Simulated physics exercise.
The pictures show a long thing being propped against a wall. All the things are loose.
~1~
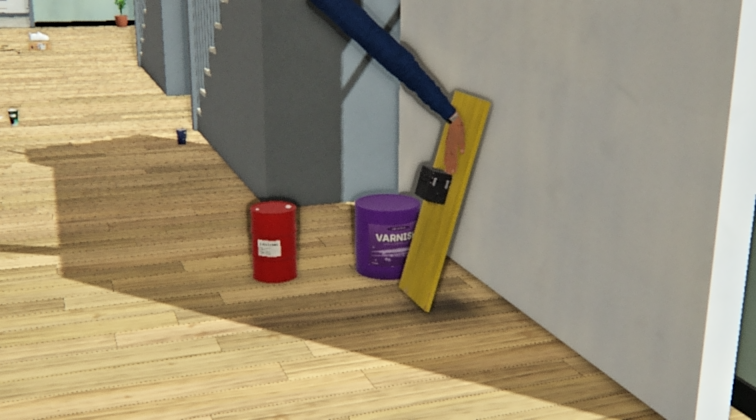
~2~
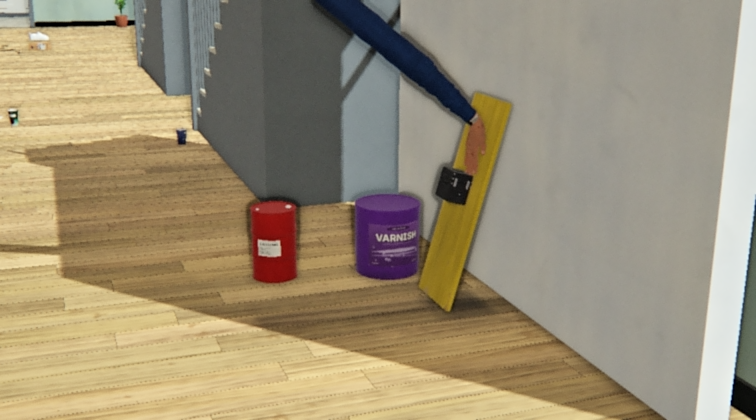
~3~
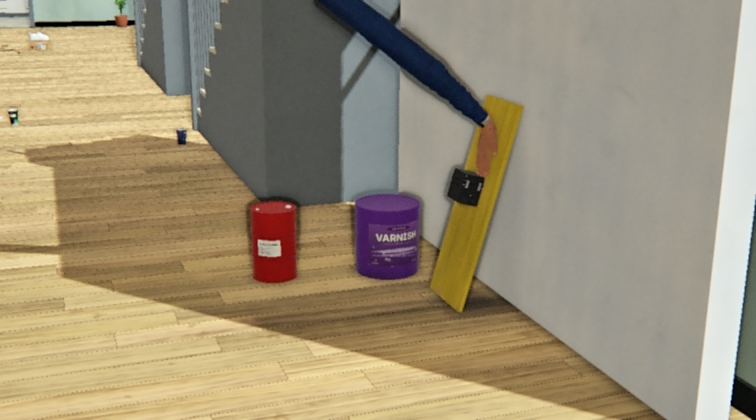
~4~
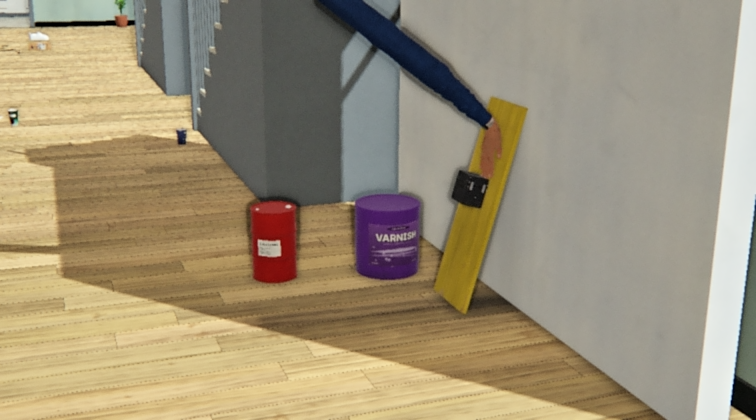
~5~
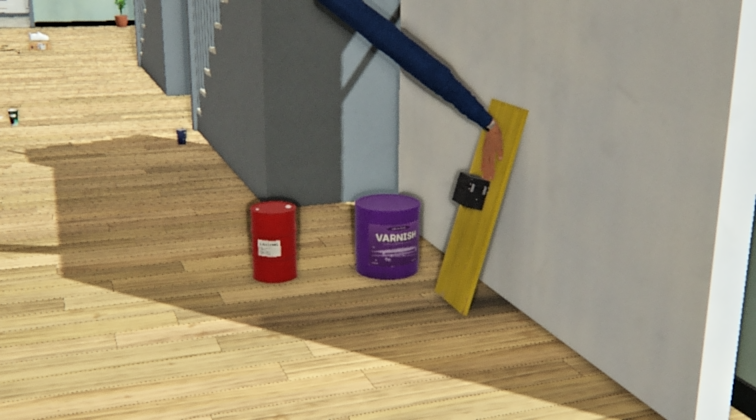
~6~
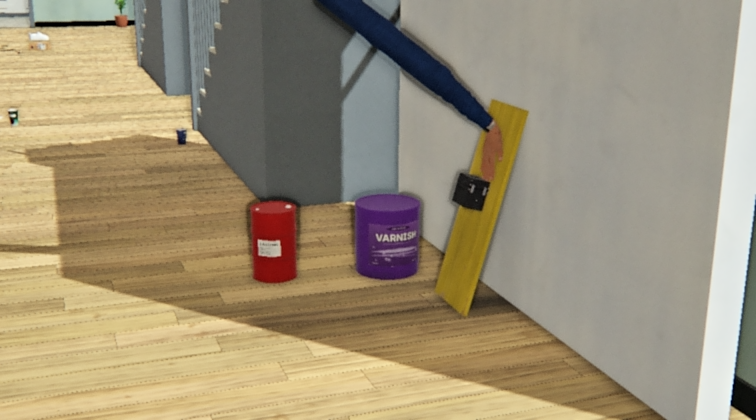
Yellow board held by a blue-sleeved arm shifting slightly right against a pale wall, then staying still beside red and purple containers.
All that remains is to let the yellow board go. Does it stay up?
The board holds.
Then, 0.60 s on from there, no change.
Then, 1.20 s on from there, yellow board resting near (480, 206).
In the end, all 3 unmoved. At the end, from the last picture's camera, yellow board near (480, 206). The board remains leaning.
